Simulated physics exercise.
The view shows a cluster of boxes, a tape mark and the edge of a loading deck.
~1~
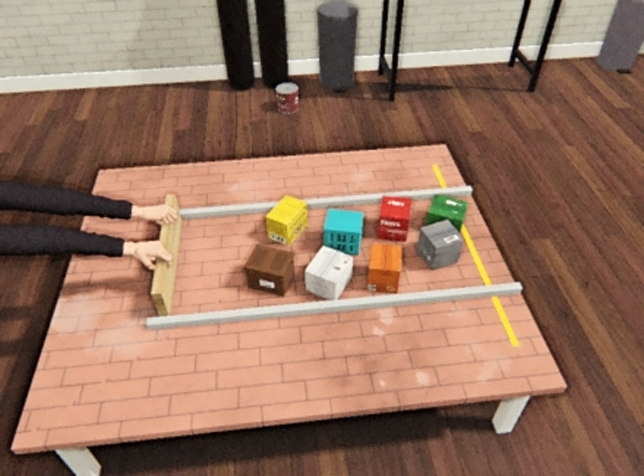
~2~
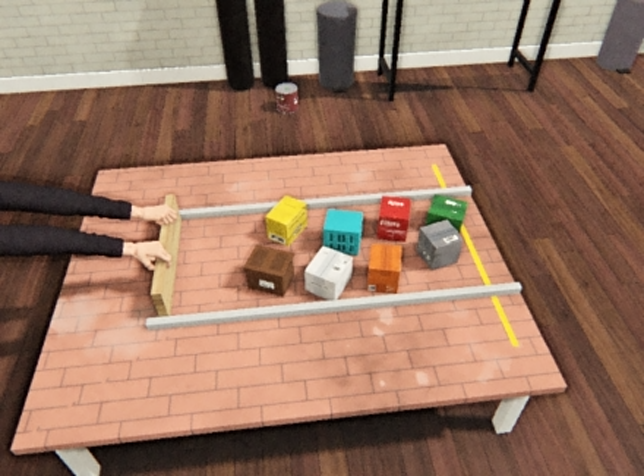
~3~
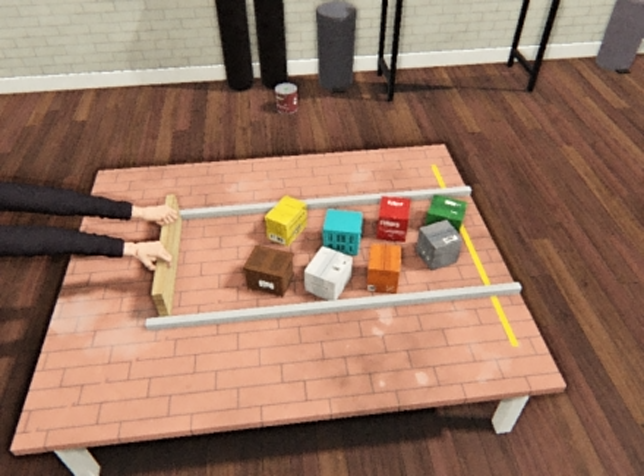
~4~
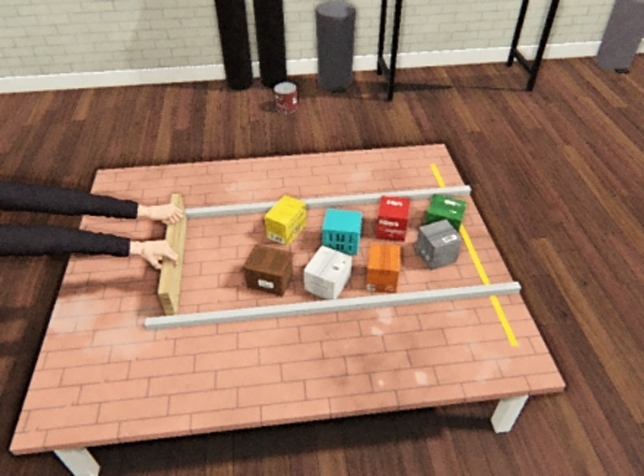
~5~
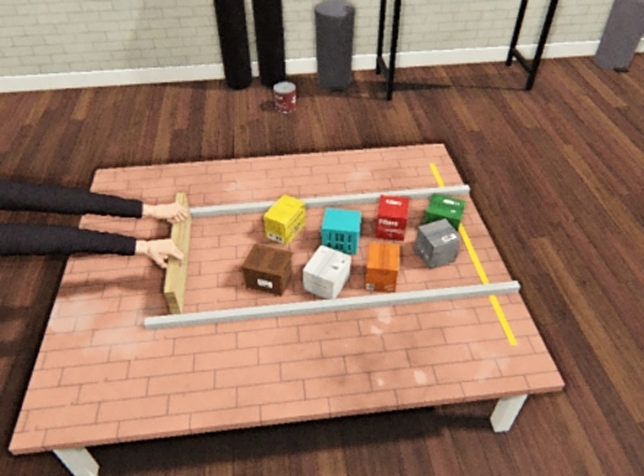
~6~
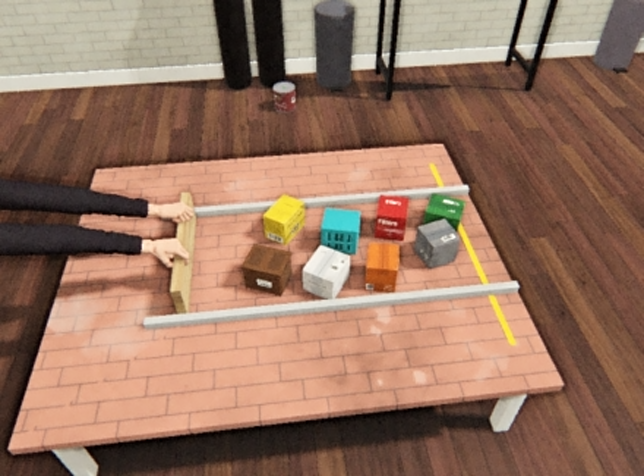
To begin with, two hands hold a wooden plank upright at the left of a brick-patterned deck, with eight coloured boxes clustered between two rails near a yellow tape line. The hands then slide the plank slightly to the right, leaving a gap before the boxes, which stay practically still.
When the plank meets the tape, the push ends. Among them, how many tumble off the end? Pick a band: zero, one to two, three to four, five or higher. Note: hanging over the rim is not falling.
Band: Five or higher.
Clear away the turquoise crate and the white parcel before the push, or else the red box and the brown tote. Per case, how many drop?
First 3, then 3.
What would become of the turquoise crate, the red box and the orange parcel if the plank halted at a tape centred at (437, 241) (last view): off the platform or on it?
The turquoise crate keeps its spot, while the red box keeps its spot and the orange parcel goes down.
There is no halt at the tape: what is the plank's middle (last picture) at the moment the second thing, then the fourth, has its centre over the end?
First around (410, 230), then around (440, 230).
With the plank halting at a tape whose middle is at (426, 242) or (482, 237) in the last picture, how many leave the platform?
In order, 2 then 8.
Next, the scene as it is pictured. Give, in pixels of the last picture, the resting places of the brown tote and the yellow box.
The brown tote ends at (494, 243) and the yellow box at (466, 199).
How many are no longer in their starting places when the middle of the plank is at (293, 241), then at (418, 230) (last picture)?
The first count is 4, and then it's 8.
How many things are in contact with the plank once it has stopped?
At rest, 2 are in contact.
Soon after, none off yet; green parcel at rest near (444, 215); grey box at rest near (437, 244); red box at rest near (392, 218).
Then, none off yet; green parcel moved a little near (448, 213); grey box moved a little near (451, 240); red box moved about its own width near (413, 215).
Further on, none off yet; green parcel moved about its own width near (477, 200); grey box moved well along near (482, 234); red box moved well along near (448, 202).
By the end, the number that fall off is five or more; fallen, white parcel, turquoise crate, orange parcel, red box, grey box and green parcel.
